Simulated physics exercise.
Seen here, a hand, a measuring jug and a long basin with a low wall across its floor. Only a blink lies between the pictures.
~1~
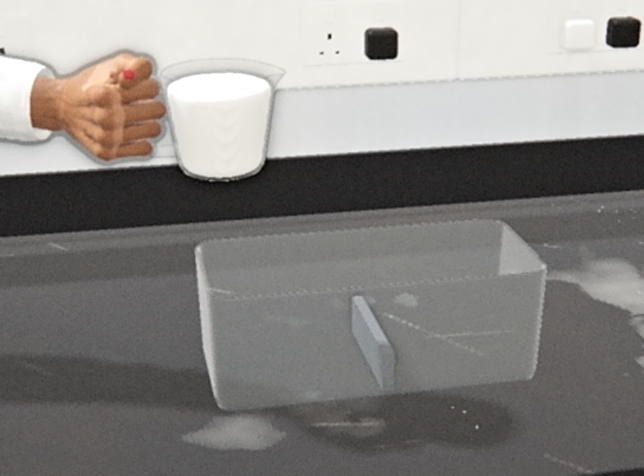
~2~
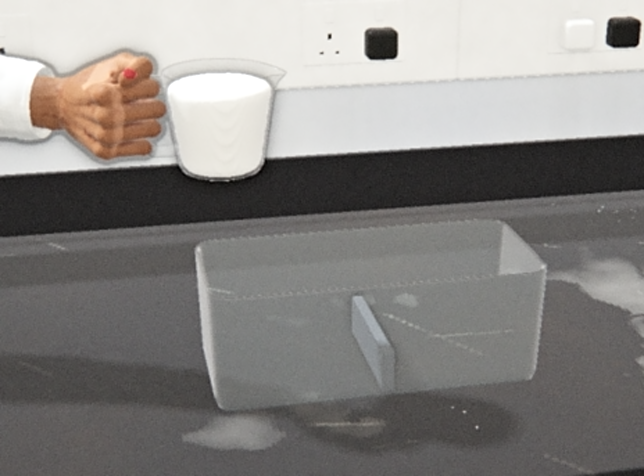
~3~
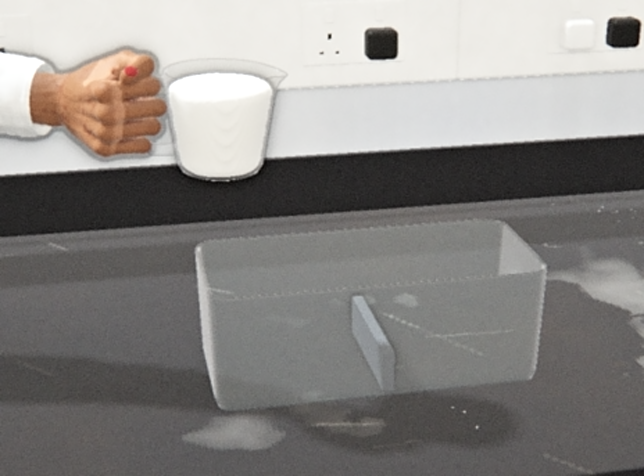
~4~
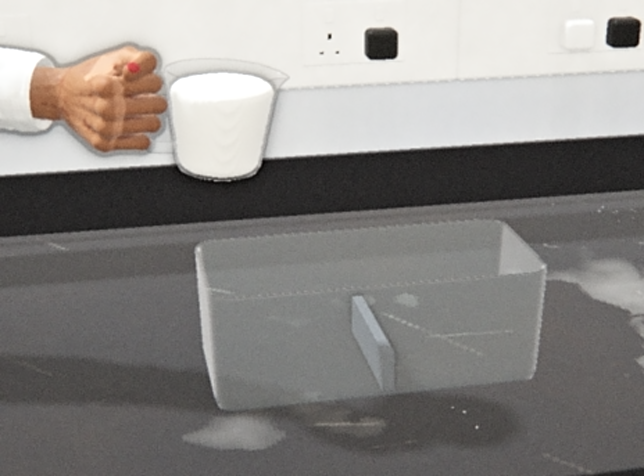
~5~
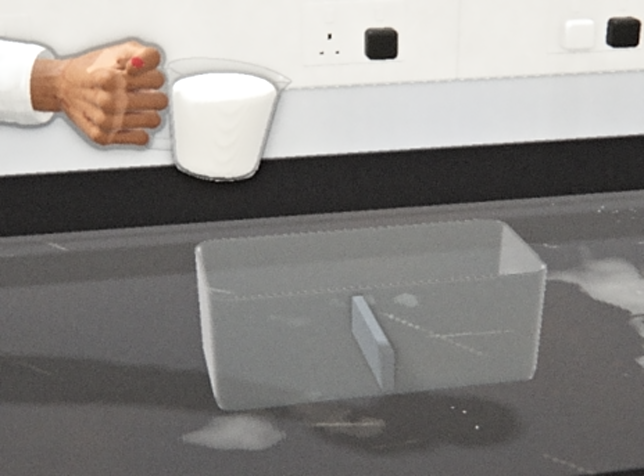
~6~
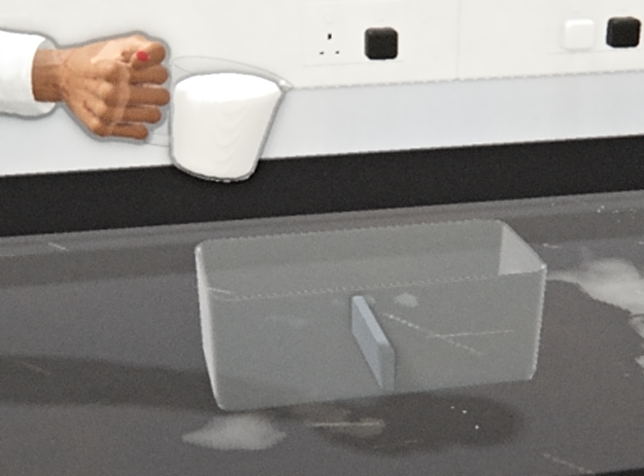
In this clip, a hand at the upper left holds a clear jug of white contents above an empty, transparent basin with a low divider, and gradually tilts the jug slightly to the right while the basin stays still.
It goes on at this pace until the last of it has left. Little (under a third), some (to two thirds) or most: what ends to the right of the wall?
It comes to under a third.
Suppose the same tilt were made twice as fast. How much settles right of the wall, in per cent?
Roughly 10 in a hundred.
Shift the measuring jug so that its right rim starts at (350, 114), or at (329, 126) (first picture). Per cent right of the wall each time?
Near 95 % and 70 %.
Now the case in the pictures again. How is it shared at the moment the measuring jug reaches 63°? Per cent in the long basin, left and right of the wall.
Left about 5, right about 0.
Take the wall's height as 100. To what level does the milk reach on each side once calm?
Near 30 on the left, 10 on the right.
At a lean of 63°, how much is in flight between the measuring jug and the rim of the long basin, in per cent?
Some 20 per cent.
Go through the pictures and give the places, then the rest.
Tilt 0°; pouring edge (286, 70); surface from (167, 87) to (270, 83); the long basin's rim runs from (203, 271) to (524, 245); the wall's top is at (372, 325), in the first frame.
Tilt 1°; pouring edge (286, 71); surface from (167, 88) to (270, 83), in the second frame.
Tilt 2°; pouring edge (287, 72); surface from (168, 86) to (271, 84), in the third frame.
Tilt 4°; pouring edge (289, 75); surface from (171, 87) to (273, 84), in the fourth frame.
Tilt 8°; pouring edge (292, 79); surface from (172, 88) to (275, 85), in the fifth frame.
Tilt 12°; pouring edge (294, 84); surface from (174, 89) to (280, 85), in the sixth frame.
A moment on, the measuring jug is tipped part way and 71 per cent is still to pour, 7 is left of the wall and 0 right of it.
Next, the measuring jug is tipped on its side and 18 per cent is still to pour, 42 is left of the wall and 20 right of it.
Then the measuring jug is tipped on its side and 1 per cent is still to pour, 74 is left of the wall and 21 right of it.
Later the measuring jug is tipped on its side and 0 per cent is still to pour, 76 is left of the wall and 22 right of it.
Finally, 76 per cent lies left of the wall, 22 right of it and 2 outside.
